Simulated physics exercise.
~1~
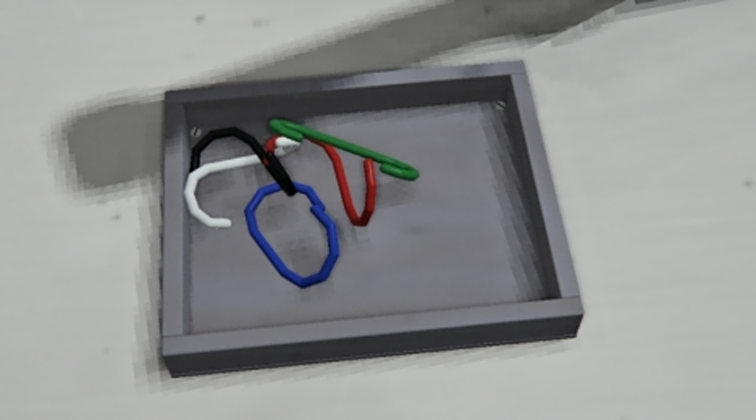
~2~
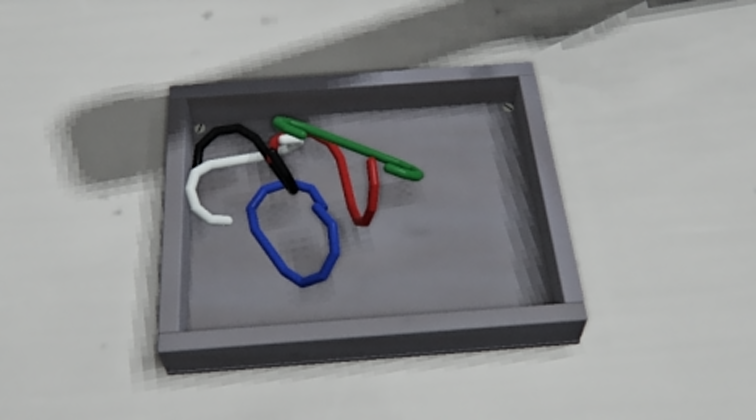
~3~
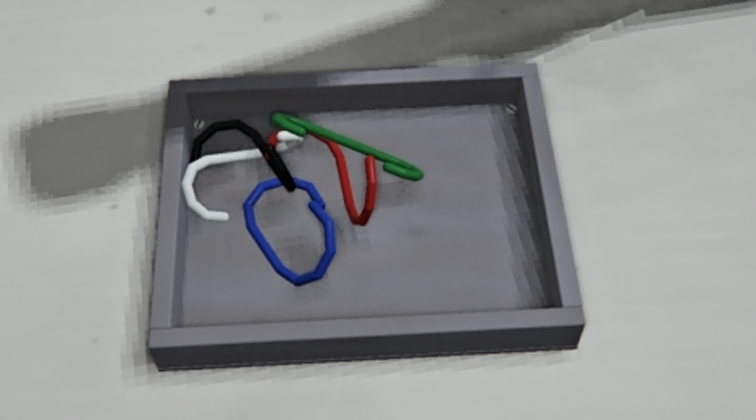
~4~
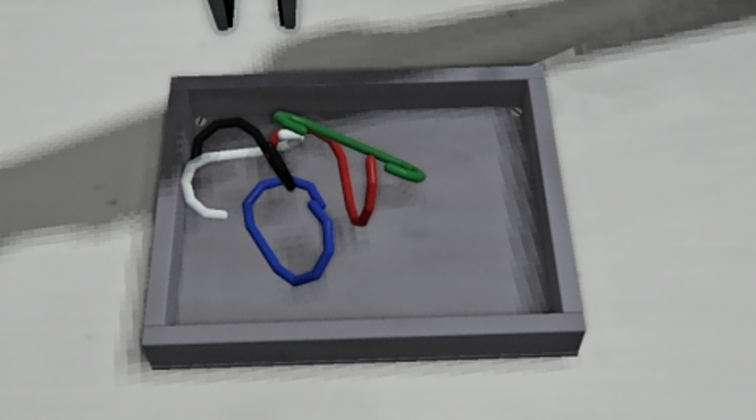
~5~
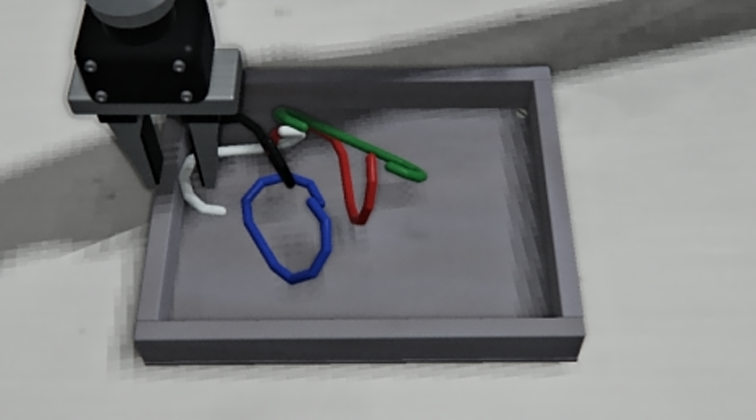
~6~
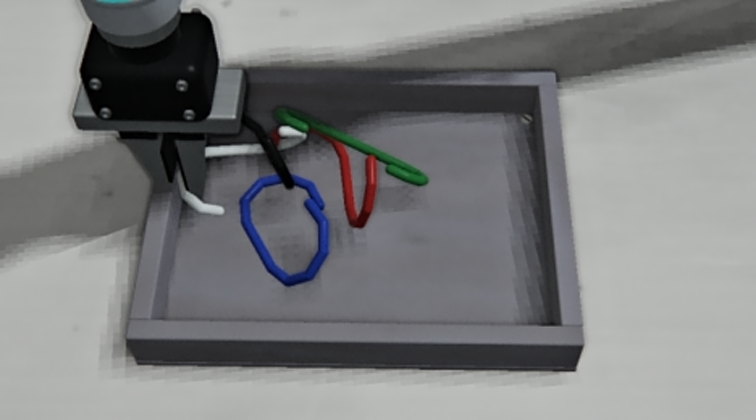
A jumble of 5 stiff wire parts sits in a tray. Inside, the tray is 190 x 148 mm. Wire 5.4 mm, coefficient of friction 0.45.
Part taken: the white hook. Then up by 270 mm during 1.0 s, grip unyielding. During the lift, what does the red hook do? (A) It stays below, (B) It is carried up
B, it is carried up.
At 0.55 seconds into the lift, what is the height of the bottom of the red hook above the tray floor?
Height: Approx. 90 mm.
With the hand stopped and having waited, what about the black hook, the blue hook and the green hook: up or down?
Once things settle, the black hook is carried along, the blue hook remains where it was, and the green hook is carried along.
Then, 0.30 s into the lift, lowest point more than 20 mm over the tray floor, white hook 58 mm.
Then, 0.55 s into the lift, lowest point more than 20 mm over the tray floor, white hook 159 mm, black hook 94 mm, red hook 86 mm.
Then, 1.00 s into the lift, lowest point more than 20 mm over the tray floor, white hook 273 mm, black hook 207 mm, red hook 200 mm, green hook 123 mm.
End, hanging white hook 273 mm, black hook 208 mm, red hook 199 mm, green hook 121 mm; the other 1 are down.
